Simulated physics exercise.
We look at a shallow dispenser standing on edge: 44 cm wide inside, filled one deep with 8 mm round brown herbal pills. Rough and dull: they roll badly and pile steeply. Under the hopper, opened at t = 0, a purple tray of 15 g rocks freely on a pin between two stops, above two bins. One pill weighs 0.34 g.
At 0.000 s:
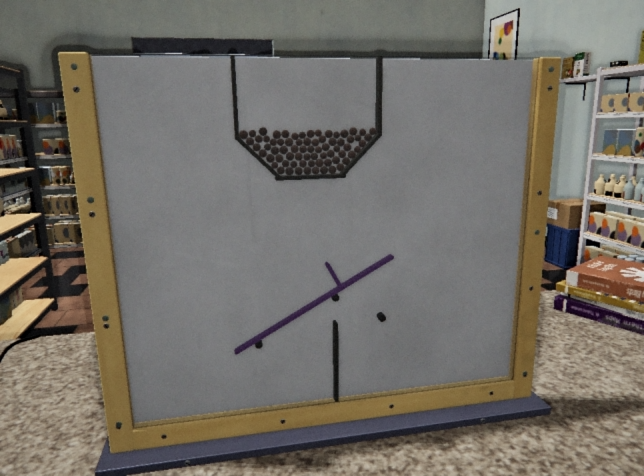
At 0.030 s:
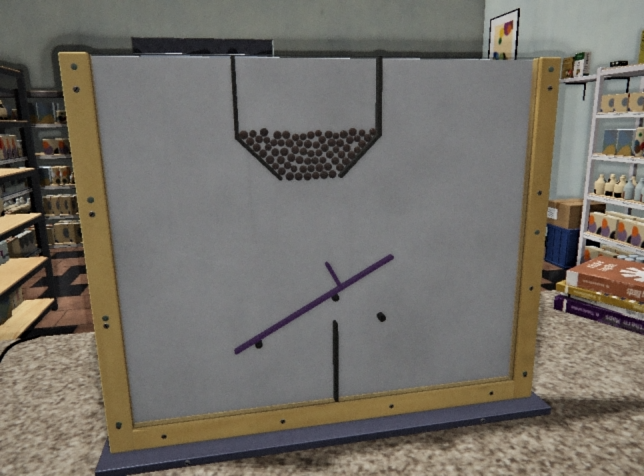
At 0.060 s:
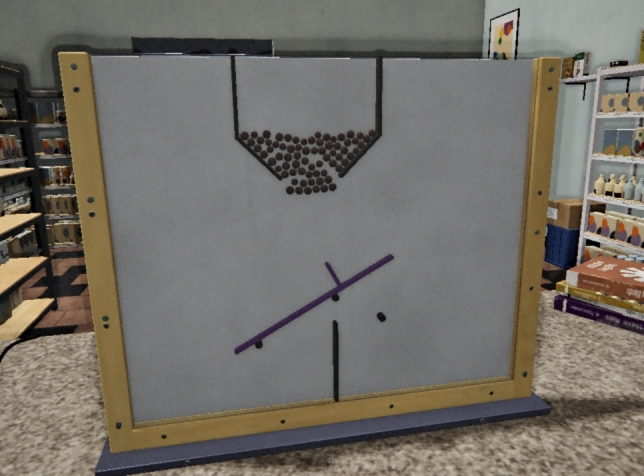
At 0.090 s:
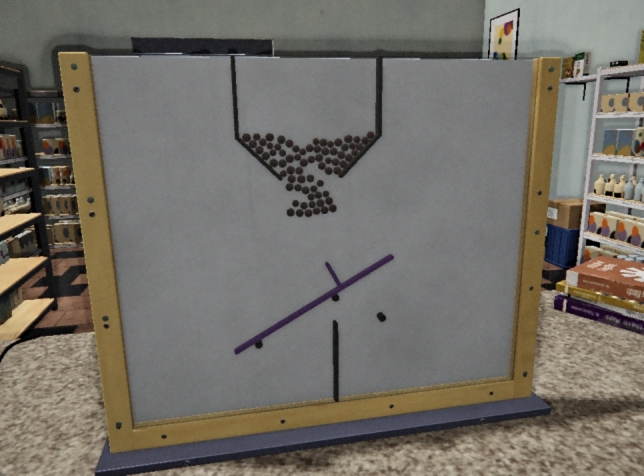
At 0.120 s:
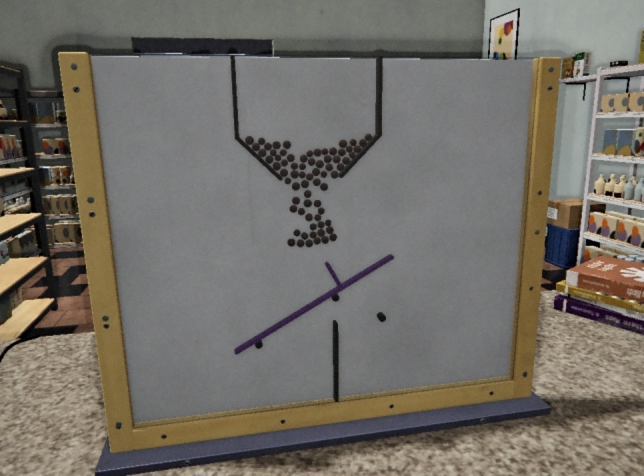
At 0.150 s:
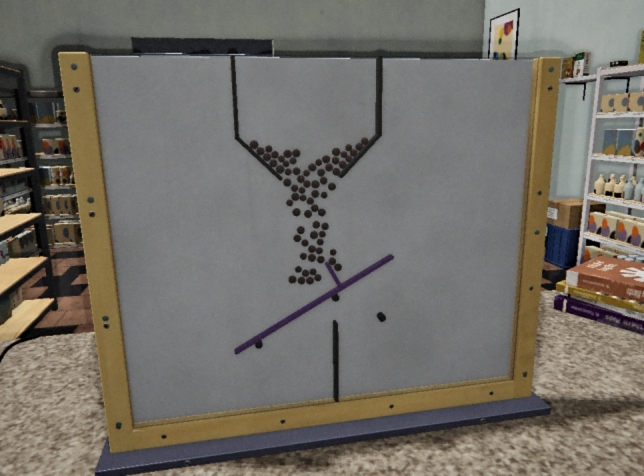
The video shows small round brown pieces packed in a hopper above a tilted purple tray; the hopper's bottom opens and they pour down in a stream, reaching the tray beside its short upright wall while the tray stays tilted down to the left.
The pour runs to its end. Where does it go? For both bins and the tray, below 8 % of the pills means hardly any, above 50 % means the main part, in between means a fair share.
Left bin: The main part; right bin: Hardly any; tray: A fair share.
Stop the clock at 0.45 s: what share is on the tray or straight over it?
About 45 per cent.
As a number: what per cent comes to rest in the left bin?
Some 85 per cent.
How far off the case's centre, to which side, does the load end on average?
Some 14 cm left of it.
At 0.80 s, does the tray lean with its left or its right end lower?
The left end.
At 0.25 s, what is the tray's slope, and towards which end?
Some 30° with the left end low.
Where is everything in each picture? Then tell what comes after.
In the first frame, gate shut, about 70 pills in the hopper; its mouth (280, 178) to (341, 176); tray left end down 28°; its ends (236, 351) and (391, 257), top of its upright wall (327, 264); pivot (335, 297); stops (259, 344) and (381, 317); no lips.
In the second frame, gate gone, nothing out yet; leading pill (308, 176); tray left end down 28°.
In the third frame, 11 out; leading pill (308, 191); tray left end down 28°.
In the fourth frame, 22 out; leading pill (308, 213); tray left end down 28°.
In the fifth frame, 28 out; leading pill (309, 243); tray left end down 28°.
In the sixth frame, 41 out; leading pill (310, 281); tray left end down 28°; its ends (236, 351) and (391, 257), top of its upright wall (327, 264).
After 0.45 s 100 % have left the hopper; tray left end down 28°; on or over it 45 %, past it to the left 55 %, to the right 0 %.
After 0.80 s 100 % have left the hopper; tray left end down 28°; on or over it 15 %, past it to the left 85 %, to the right 0 %.
In the end, by 1.7 s, left bin 85 %, right bin 0 %, tray 15 %; tray left end down 28°.
